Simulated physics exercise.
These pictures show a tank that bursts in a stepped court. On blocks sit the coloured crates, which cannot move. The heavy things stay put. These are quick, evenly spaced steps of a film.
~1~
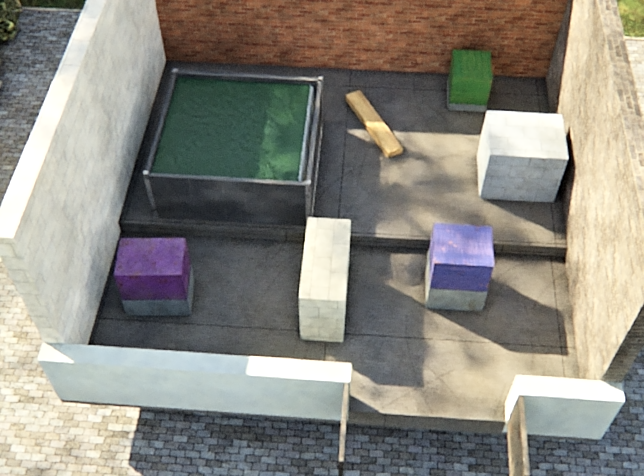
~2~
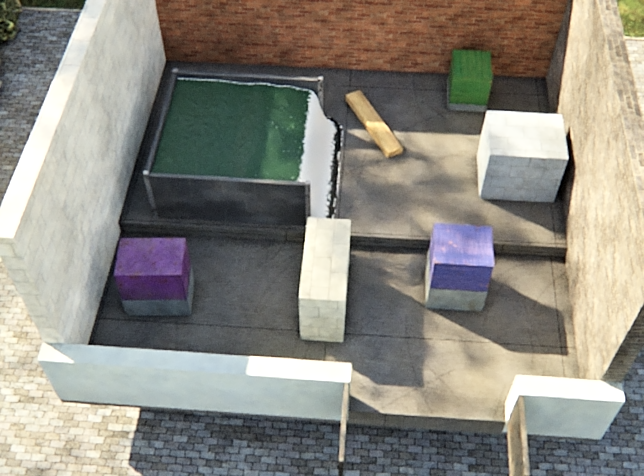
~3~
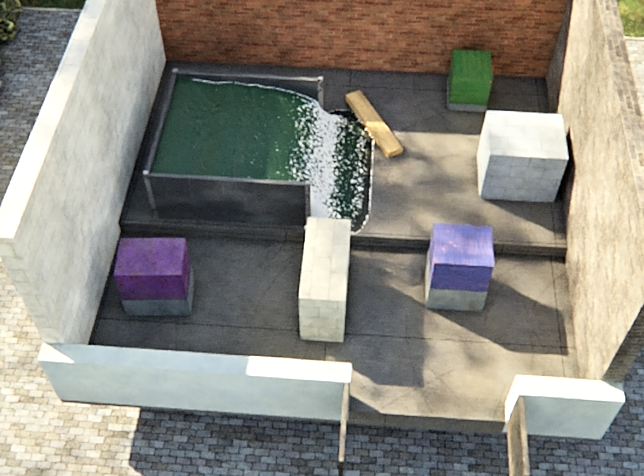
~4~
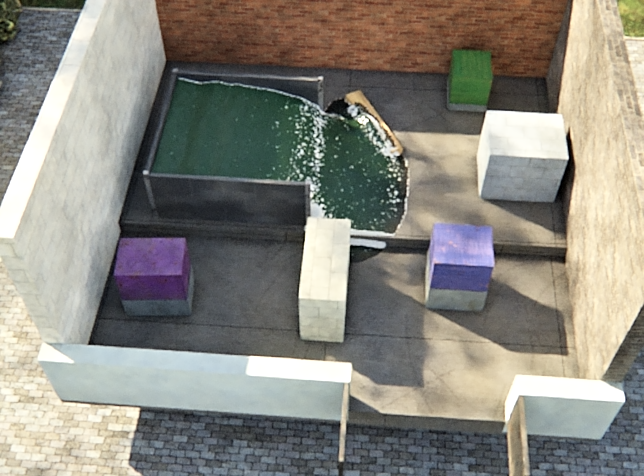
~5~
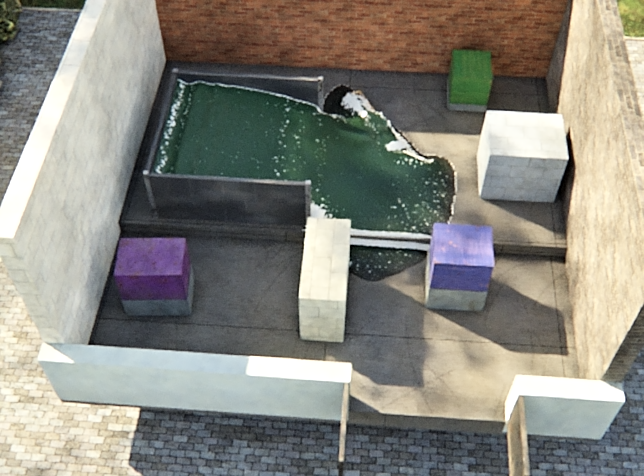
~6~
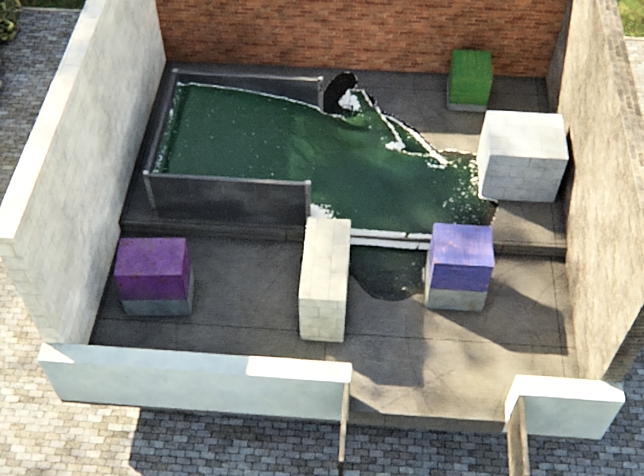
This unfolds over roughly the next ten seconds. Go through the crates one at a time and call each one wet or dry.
The green crate is wet. The blue crate is dry. The purple crate is dry.
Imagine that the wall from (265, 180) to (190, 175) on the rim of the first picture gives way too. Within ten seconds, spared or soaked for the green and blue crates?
First the green crate: It is never reached; then the blue crate: It is never reached.
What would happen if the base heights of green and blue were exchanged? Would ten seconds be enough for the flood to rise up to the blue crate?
Blue: Flooded.
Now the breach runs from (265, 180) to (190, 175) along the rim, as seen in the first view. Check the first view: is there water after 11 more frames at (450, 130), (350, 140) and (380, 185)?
Spared, then spared, then spared.
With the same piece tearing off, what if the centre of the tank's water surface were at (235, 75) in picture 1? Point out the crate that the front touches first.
Answer: The green crate.
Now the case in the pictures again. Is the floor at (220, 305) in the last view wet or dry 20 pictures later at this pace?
That point would be spared.
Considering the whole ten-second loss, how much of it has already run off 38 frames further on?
My guess would be around 55 percent.
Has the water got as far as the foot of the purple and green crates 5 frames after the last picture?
Checking each: Purple crate negative; green crate affirmative.
A moment on, water covers 45 % of the floor; the green crate water round its plinth, the blue crate water round its plinth, the purple crate not reached.
Next, water covers 60 % of the floor; the green crate water round its plinth, the blue crate water round its plinth, the purple crate not reached.
Then, water covers 70 % of the floor; the green crate water round its plinth, the blue crate water round its plinth, the purple crate not reached.
Later, water covers 95 % of the floor; the green crate water round its plinth, the blue crate water round its plinth, the purple crate water round its plinth.
In the end, water covers 95 % of the floor; the green crate was topped, the blue crate stayed above the water, the purple crate stayed above the water.
